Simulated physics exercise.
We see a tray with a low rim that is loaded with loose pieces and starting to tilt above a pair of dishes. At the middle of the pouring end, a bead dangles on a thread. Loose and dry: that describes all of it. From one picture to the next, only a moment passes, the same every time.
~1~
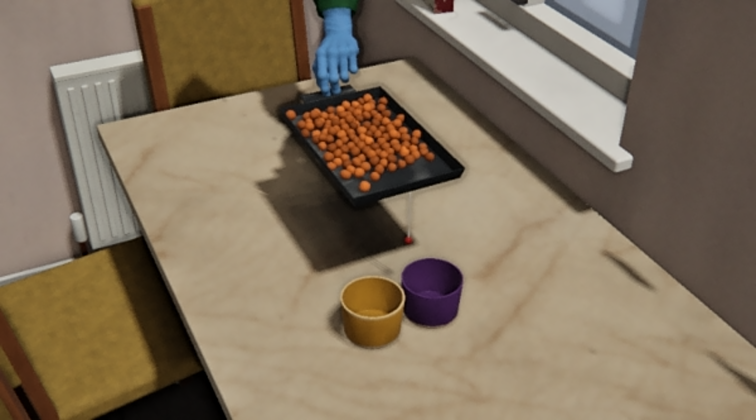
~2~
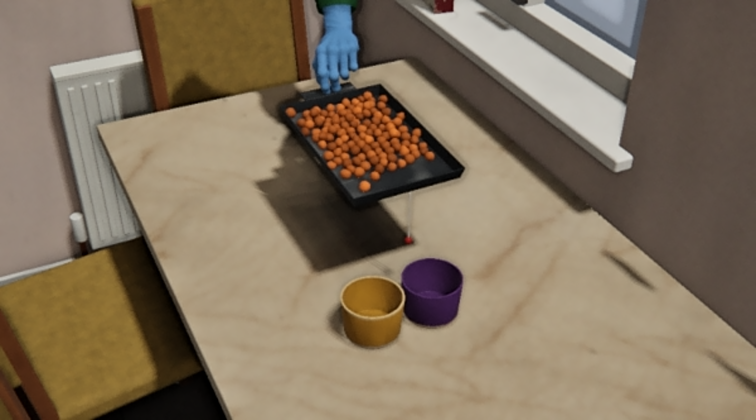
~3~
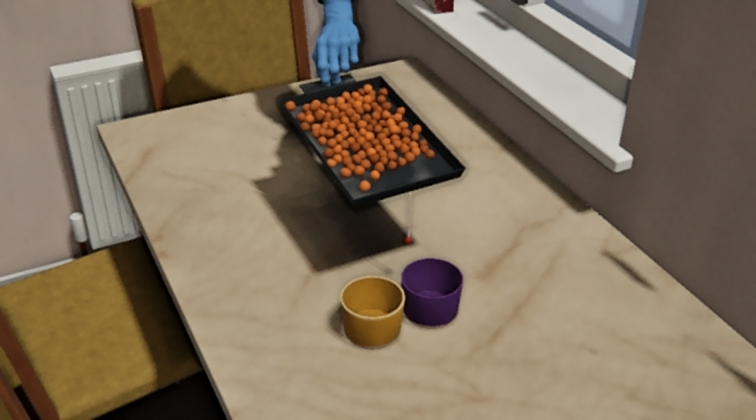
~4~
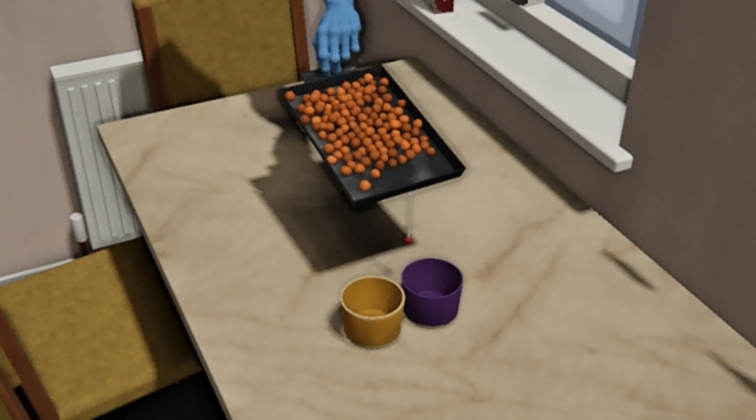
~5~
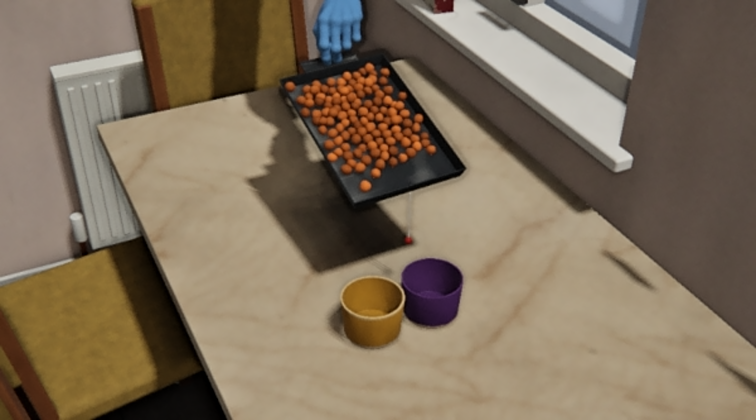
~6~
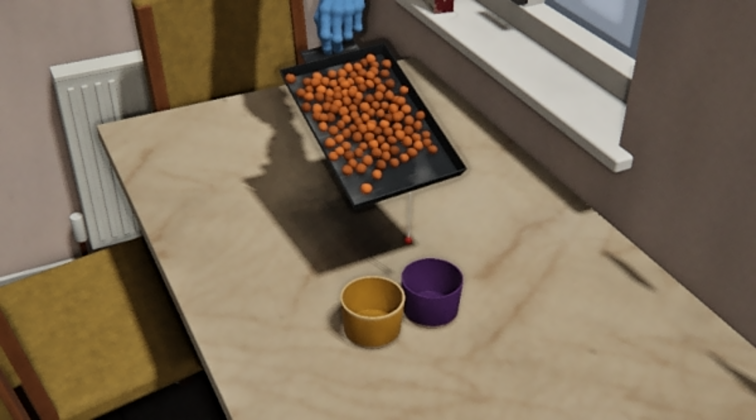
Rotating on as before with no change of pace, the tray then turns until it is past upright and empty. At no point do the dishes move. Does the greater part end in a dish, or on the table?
Watching it, the dishes hang on to most of it.
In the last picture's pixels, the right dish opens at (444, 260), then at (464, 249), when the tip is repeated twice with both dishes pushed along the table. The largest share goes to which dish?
The left of the pair the first time, the left of the pair the second.
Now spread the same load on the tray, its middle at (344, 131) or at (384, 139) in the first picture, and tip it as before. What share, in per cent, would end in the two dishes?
Roughly 70 and 60 percent, in that order.
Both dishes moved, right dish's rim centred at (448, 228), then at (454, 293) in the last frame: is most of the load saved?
Together the dishes get less than a half first, then less than a half.
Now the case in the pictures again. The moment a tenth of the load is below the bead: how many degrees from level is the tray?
Tilt: Around 75 degrees.
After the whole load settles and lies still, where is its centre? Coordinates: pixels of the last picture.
Around (412, 307), give or take.
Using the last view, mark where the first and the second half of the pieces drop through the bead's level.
First roughly (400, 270), then roughly (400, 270).
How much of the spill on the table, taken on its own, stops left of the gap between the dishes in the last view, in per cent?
Roughly 50 in a hundred.
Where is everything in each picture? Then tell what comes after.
The first frame shows corners of the pouring end at (355, 196) and (461, 167), level; middle of the load at (363, 138), coated peanuts; left dish at (386, 330); right dish at (446, 310); bead on its thread at (408, 240).
The second frame shows corners of the pouring end at (355, 196) and (461, 167), level; middle of the load at (363, 137).
The third frame shows corners of the pouring end at (355, 197) and (461, 167), tipped barely, lowest at the left corner; middle of the load at (363, 133).
The fourth frame shows corners of the pouring end at (356, 198) and (462, 167), tipped a little, lowest at the left corner; middle of the load at (363, 127).
The fifth frame shows corners of the pouring end at (356, 200) and (462, 167), tipped a little, lowest at the left corner; middle of the load at (364, 122).
The sixth frame shows corners of the pouring end at (356, 201) and (463, 167), tipped clearly, lowest at the left corner; middle of the load at (365, 118), a small part on the move; left dish at (386, 330); right dish at (446, 310).
Soon after the last picture, tray tipped steeply; most on the tray; a stray few in the left dish; a stray few in the right dish; a stray few outside both; a small part in the air.
A little later, tray tipped past a quarter turn; a small part on the tray; about a quarter in the left dish; about a quarter in the right dish; about a quarter outside both; a small part in the air.
Later still, tray tipped past a quarter turn; about a third in the left dish; about a third in the right dish; about a third outside both.
At rest, tray tipped past a quarter turn; about a third in the left dish; about a third in the right dish; about a third outside both.
